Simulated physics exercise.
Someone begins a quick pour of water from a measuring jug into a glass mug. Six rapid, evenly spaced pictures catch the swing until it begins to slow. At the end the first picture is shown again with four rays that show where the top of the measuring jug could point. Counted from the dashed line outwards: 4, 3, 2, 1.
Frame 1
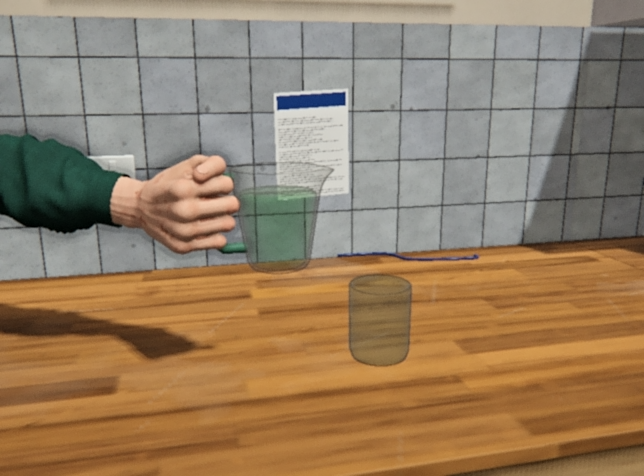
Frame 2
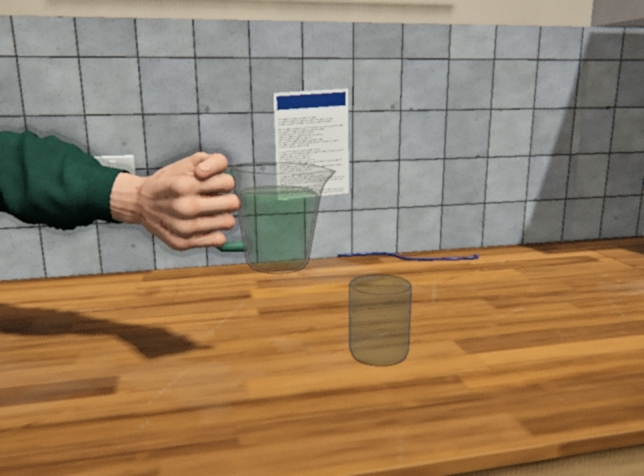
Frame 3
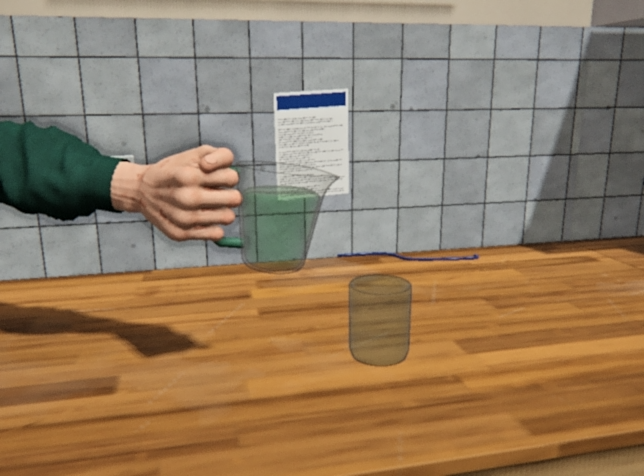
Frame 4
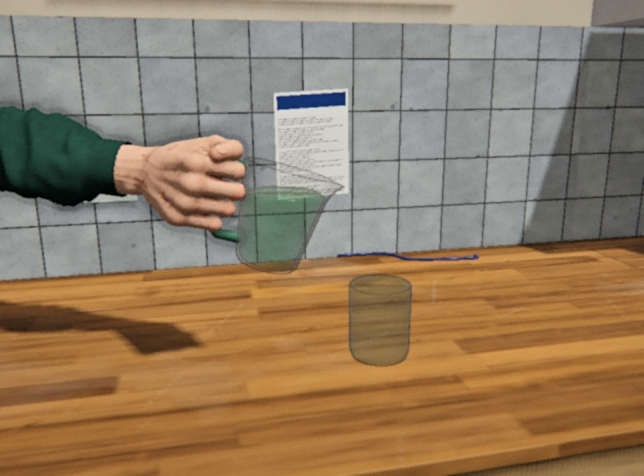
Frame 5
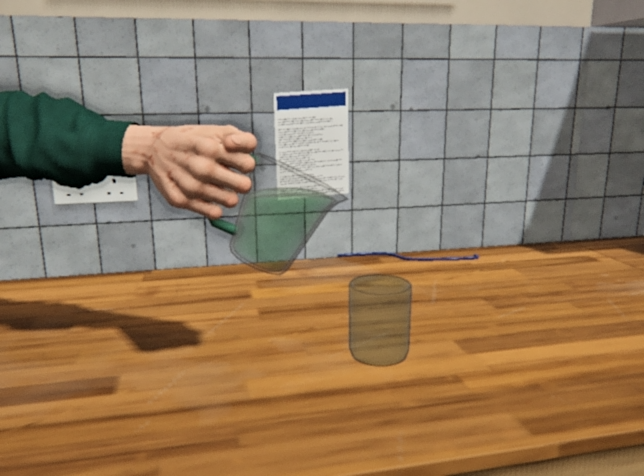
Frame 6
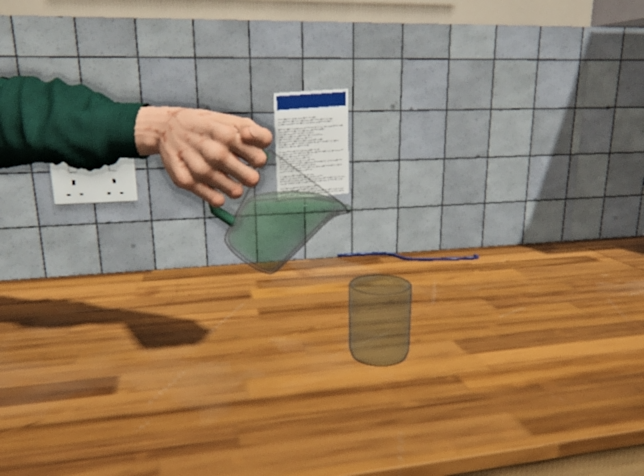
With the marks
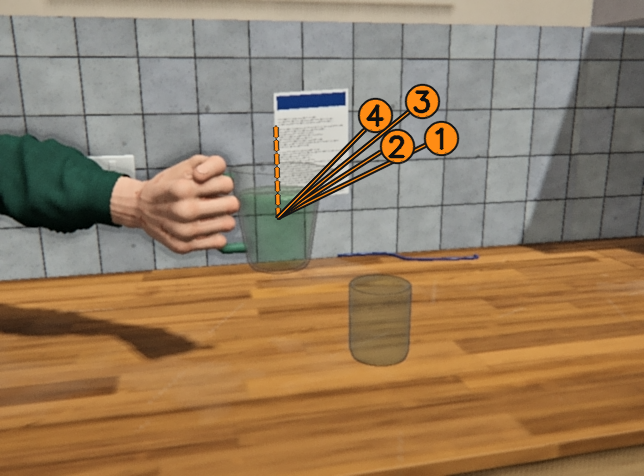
A hand in a green sleeve held a clear measuring jug of water upright above a wooden counter, then tilted it steadily to the right, its lip lowering near a glass mug.
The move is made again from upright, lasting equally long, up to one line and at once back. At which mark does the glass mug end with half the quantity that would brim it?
Take 2.
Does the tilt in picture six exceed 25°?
Yes.
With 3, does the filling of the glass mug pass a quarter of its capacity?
Yes.
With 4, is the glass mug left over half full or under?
Under half.
On the marked copy, 1 at (426, 144); 2 at (380, 152); 3 at (409, 111); 4 at (364, 129).
If 1 is chosen, the glass mug ends with about 65 % of what it can hold.
If 2 is chosen, the glass mug ends with about 50 % of what it can hold.
If 3 is chosen, the glass mug ends with about 37 % of what it can hold.
If 4 is chosen, the glass mug ends with about 24 % of what it can hold.
